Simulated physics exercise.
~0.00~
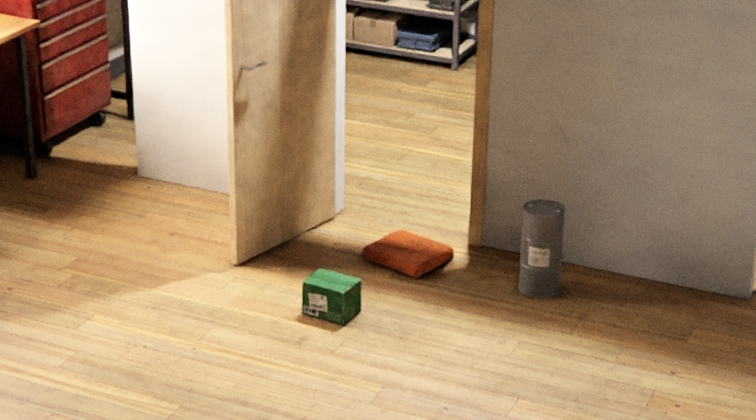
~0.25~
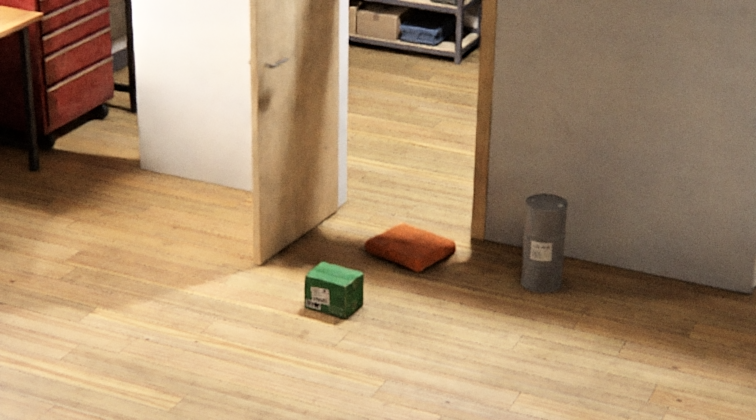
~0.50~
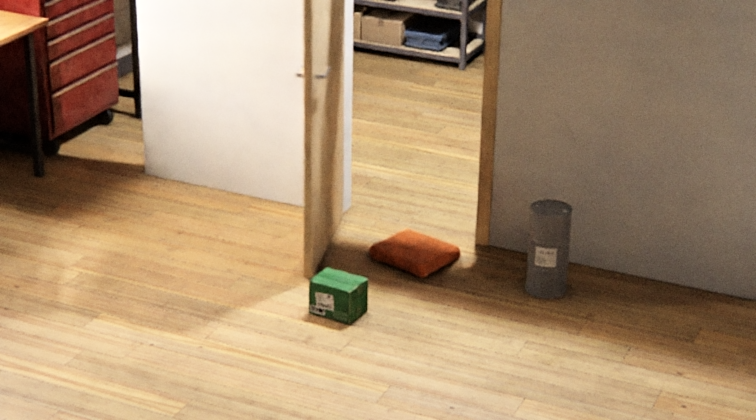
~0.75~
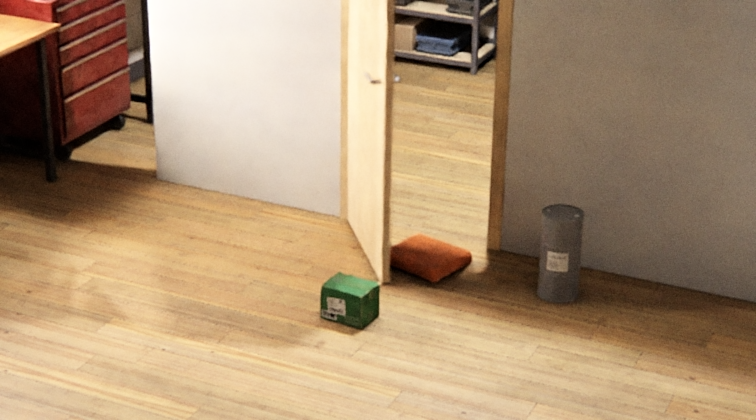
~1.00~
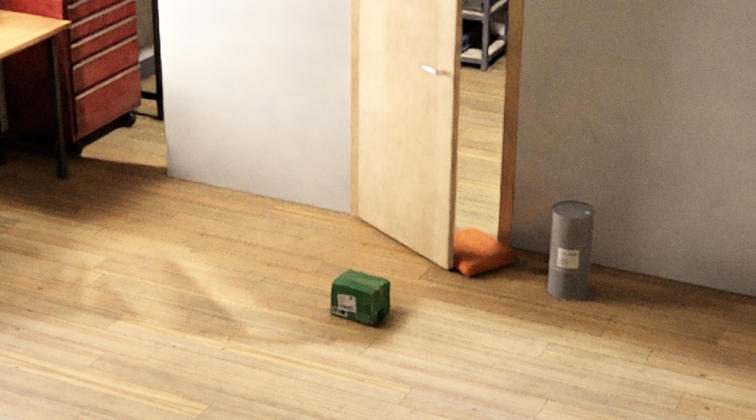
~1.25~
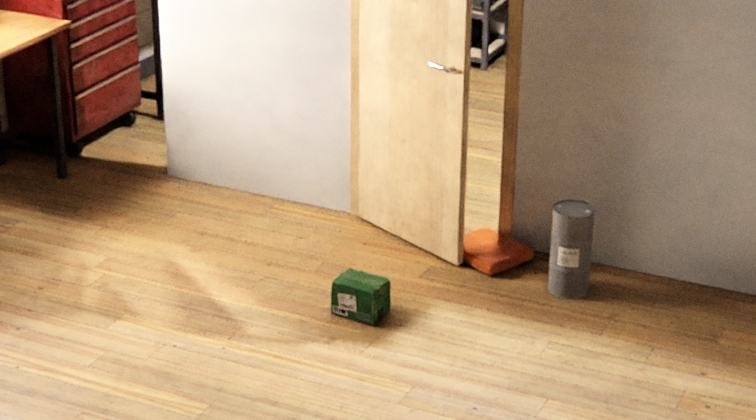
A wooden door swung steadily towards its frame, passing behind a green parcel and pushing an orange cushion to the right, then stopped still partly open, with the cushion at its edge near a grey canister that stayed put.
